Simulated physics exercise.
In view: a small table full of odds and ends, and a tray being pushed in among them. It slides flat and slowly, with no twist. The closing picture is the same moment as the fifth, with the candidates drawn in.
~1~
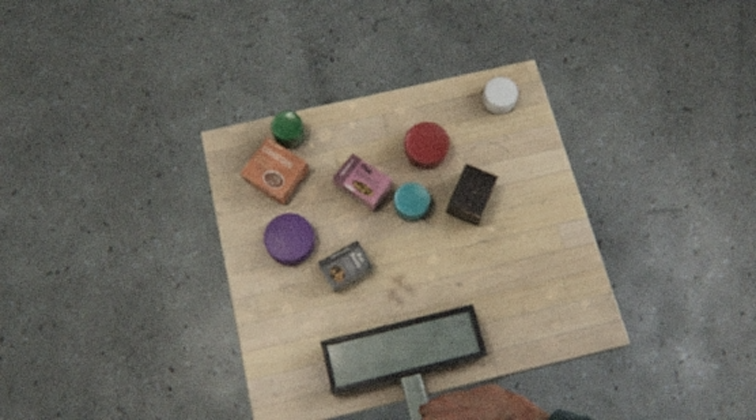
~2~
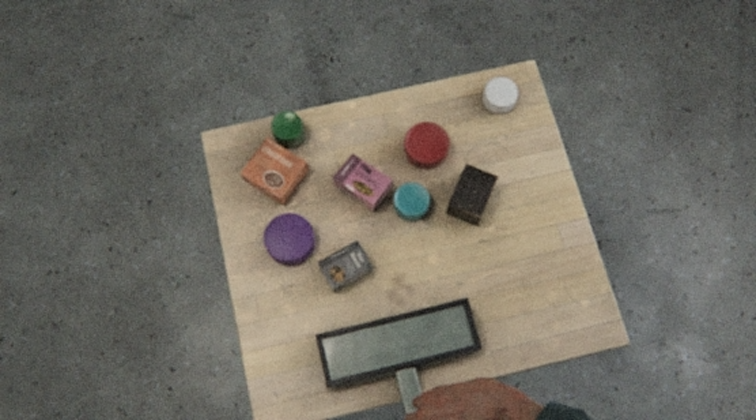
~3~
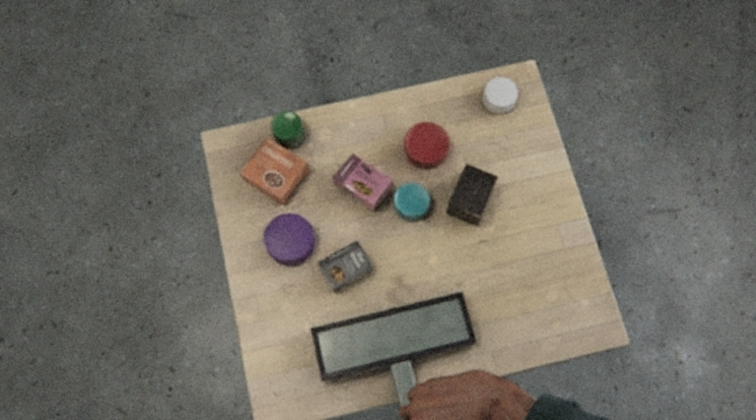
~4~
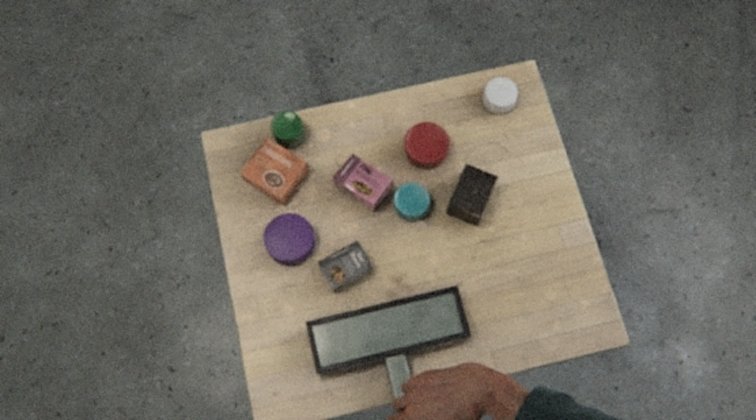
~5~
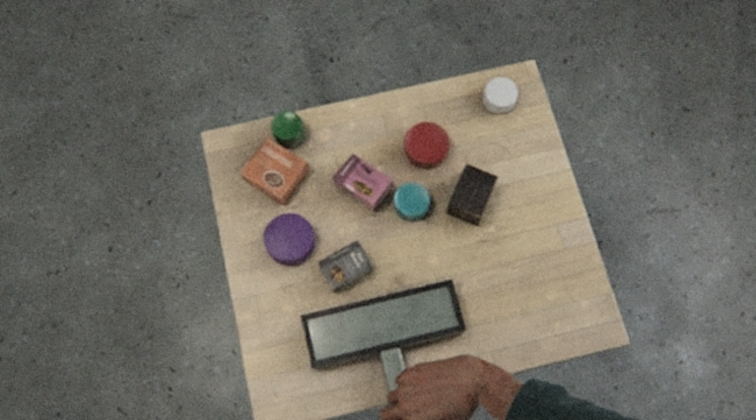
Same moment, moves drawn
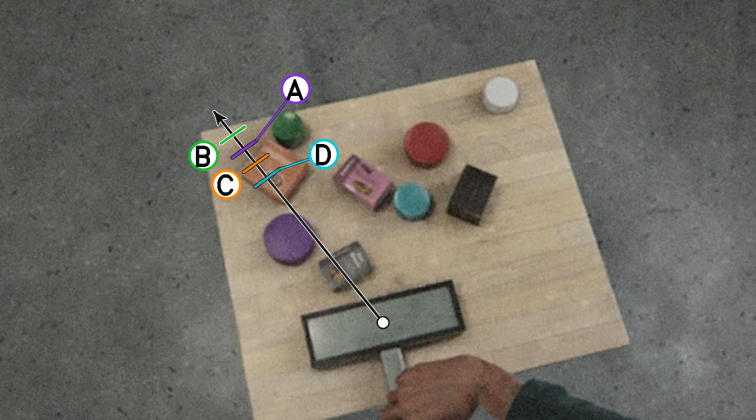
On a small wooden table scattered with little boxes, jars and tubs, a hand slid a flat tray slowly up and slightly left toward the grey packet, while everything else stayed still.
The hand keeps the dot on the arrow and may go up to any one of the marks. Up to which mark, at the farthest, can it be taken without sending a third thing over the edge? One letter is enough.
Mark C.
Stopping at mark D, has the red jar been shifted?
By then, no.
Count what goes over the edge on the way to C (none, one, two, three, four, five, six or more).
In all, two.
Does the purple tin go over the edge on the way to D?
No.
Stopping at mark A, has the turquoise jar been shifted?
By then, no.
On the marked copy, A at (244, 149); B at (233, 135); C at (256, 163); D at (267, 178); the arrow from (383, 323) to (215, 112); the white dot at (383, 323).
Taking C. A third of the way, tray (336, 265); purple tin (283, 228); grey packet (331, 225).
Two thirds of the way, tray (290, 208); green tub over the edge; orange packet (271, 125).
When it is over, tray (257, 167); orange packet over the edge; green tub over the edge; two fallen.
As for the rest, A drops four; B drops four; D is within the limit but short.
